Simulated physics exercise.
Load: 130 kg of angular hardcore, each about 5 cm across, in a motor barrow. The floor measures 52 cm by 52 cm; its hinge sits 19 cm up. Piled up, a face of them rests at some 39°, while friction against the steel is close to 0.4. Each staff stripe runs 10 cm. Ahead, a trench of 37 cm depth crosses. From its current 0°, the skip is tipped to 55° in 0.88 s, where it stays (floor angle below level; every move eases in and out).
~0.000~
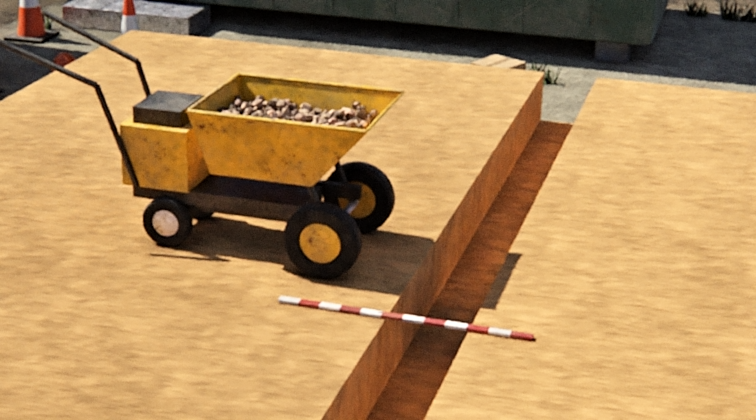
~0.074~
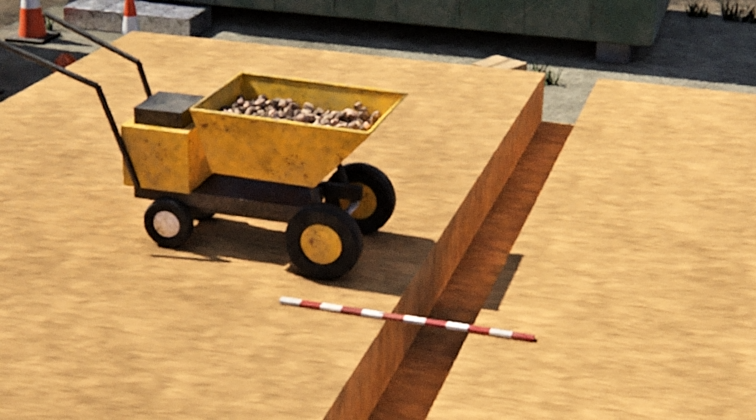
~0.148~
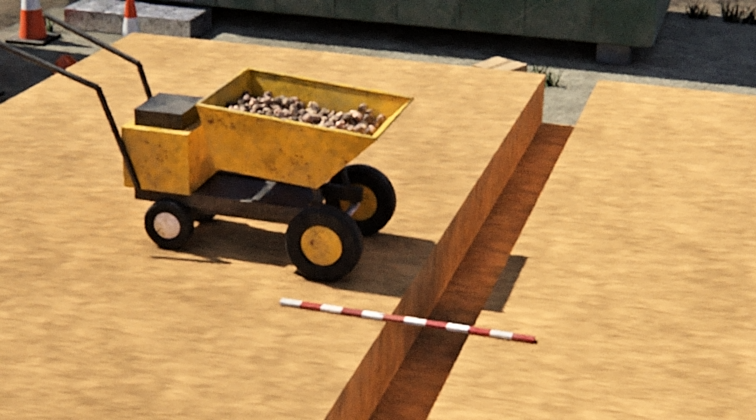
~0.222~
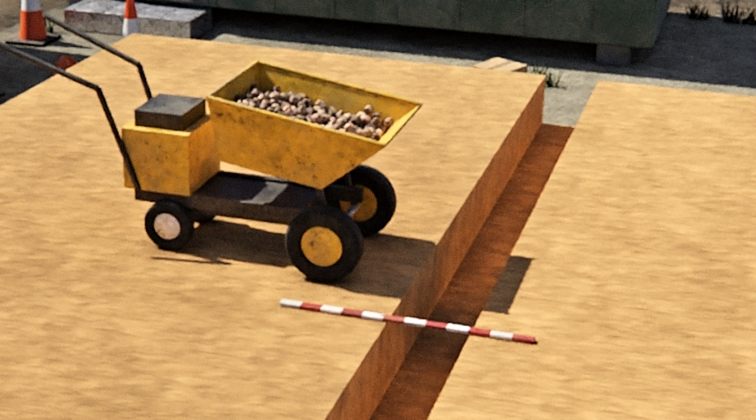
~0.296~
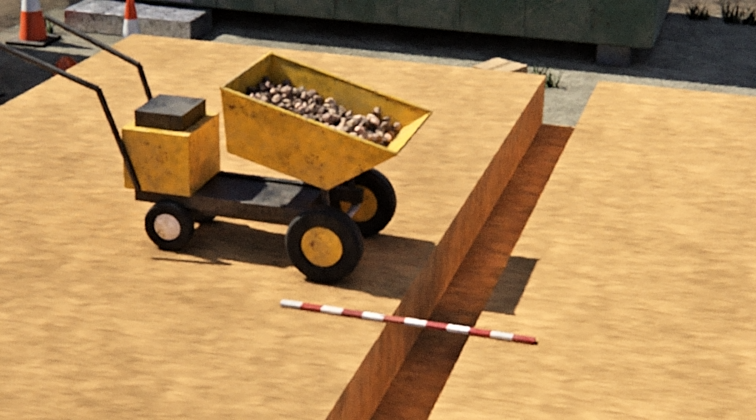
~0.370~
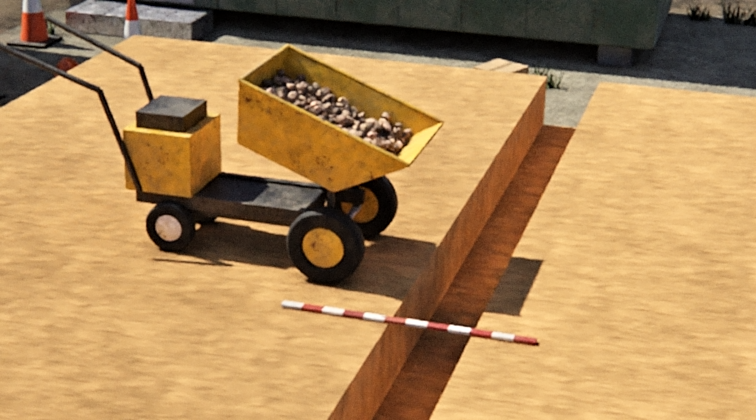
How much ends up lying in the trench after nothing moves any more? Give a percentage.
A share of about 18 per cent.
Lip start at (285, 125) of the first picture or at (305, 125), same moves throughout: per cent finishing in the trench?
15 and 20 %.
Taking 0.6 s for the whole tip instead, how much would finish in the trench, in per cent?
With that timing, about 15 per cent.
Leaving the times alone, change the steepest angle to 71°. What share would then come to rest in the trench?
Near 60 per cent then.
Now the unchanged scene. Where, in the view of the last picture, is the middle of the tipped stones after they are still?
Their middle ends up near (483, 338).
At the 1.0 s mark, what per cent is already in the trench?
Some 0 per cent of the load by that point.
After 0.7 s the floor is at 46°; 100 % in the skip; the foremost stones are at (423, 186).
After 1.0 s the floor is at 55°; 99 % in the skip, 1 % in the trench; the foremost stones are at (475, 227).
After 1.3 s the floor is at 55°; 85 % in the skip, 10 % in the trench, 5 % past the trench; the foremost stones are at (554, 290).
After 3.3 s the floor is at 55°; 73 % in the skip, 18 % in the trench, 8 % past the trench; the foremost stones are at (600, 302).
